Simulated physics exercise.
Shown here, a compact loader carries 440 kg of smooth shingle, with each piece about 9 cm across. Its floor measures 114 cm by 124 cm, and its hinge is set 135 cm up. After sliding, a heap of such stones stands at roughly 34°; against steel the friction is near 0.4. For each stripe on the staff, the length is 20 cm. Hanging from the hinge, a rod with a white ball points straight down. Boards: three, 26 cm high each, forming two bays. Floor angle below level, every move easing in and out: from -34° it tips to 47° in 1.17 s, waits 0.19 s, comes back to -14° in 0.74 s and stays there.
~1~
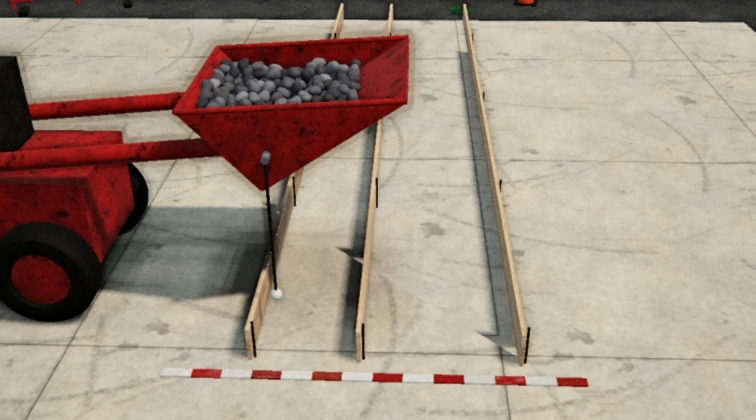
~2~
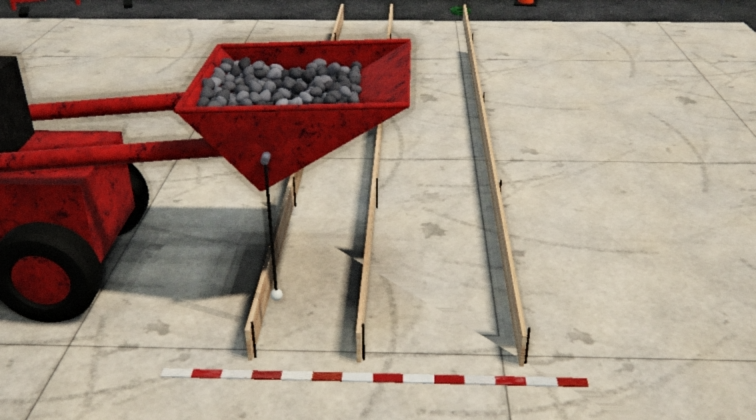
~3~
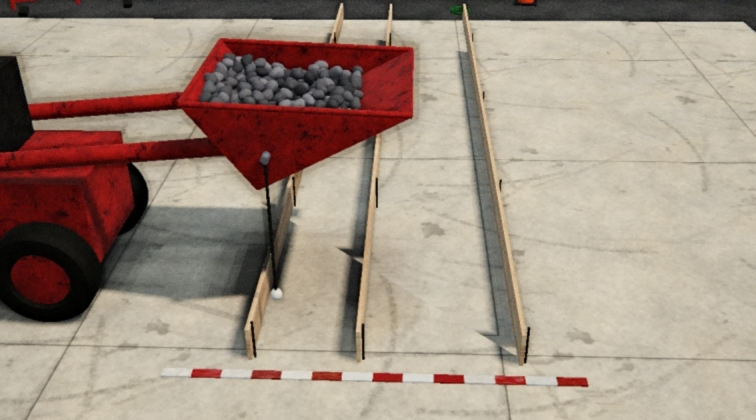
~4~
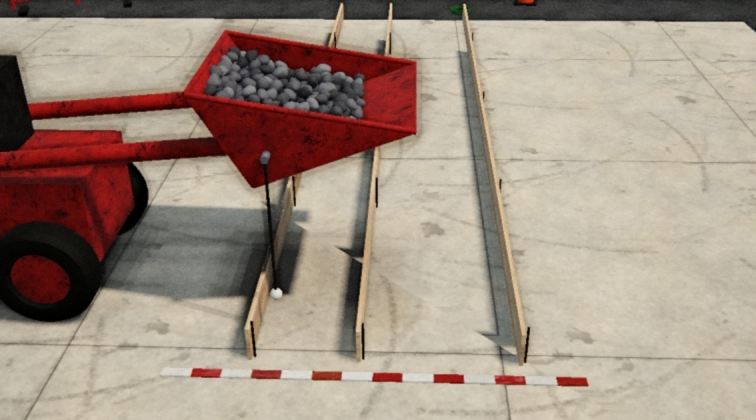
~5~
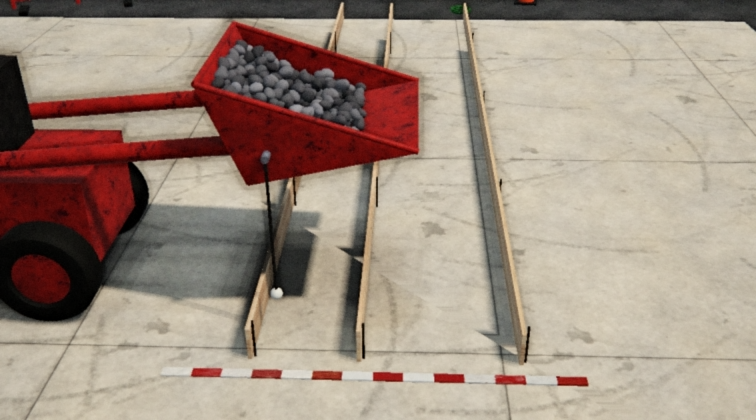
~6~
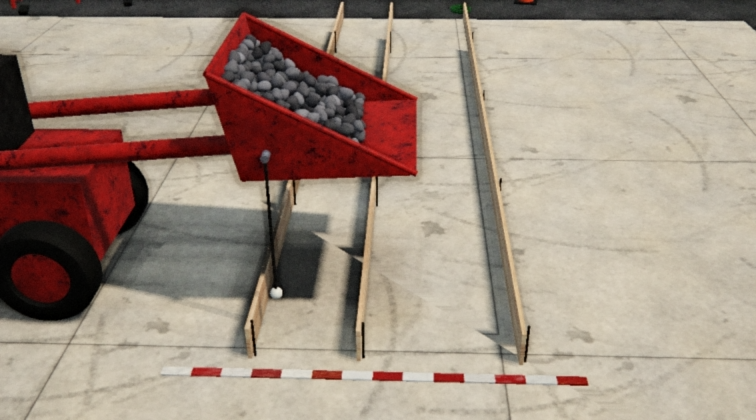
The red loader's bucket, heaped with smooth grey stones, tilted gradually so its back edge rose and its right-hand lip lowered, while the loader stayed still beside wooden boards and a red-and-white striped staff.
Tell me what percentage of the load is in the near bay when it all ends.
I would put it at 0 %.
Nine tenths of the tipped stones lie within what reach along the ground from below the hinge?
About 160 cm ahead of the hinge.
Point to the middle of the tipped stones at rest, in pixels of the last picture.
(458, 272).
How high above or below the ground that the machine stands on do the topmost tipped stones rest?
The top ends up around 30 cm above the machine's ground.
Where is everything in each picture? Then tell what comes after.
In the first picture, lip at (407, 101), floor tilted -34°, highest stones at (247, 71).
In the second picture, lip at (409, 105), floor tilted -32°, highest stones at (237, 71).
In the third picture, the bucket is at -28°, its lip at (412, 116); the top of the load is at (237, 66).
In the fourth picture, the bucket is at -21°, its lip at (416, 132); the top of the load is at (237, 62).
In the fifth picture, lip at (418, 152), floor tilted -13°, highest stones at (242, 54).
In the sixth picture, lip at (416, 174), floor tilted -3°, highest stones at (251, 49).
A little later the floor is at 35°; 100 % in the bucket; the foremost stones are at (372, 201).
Then the floor is at 47°; 49 % in the bucket, 2 % in the near bay, 49 % in the far bay; the foremost stones are at (429, 282).
Later still the floor is at -14°; 0 % in the bucket, 92 % in the far bay, 8 % past the last board; the foremost stones are at (739, 263).
In the end the floor is at -14°; 0 % in the bucket, 92 % in the far bay, 8 % past the last board; the foremost stones are past the picture's edge.
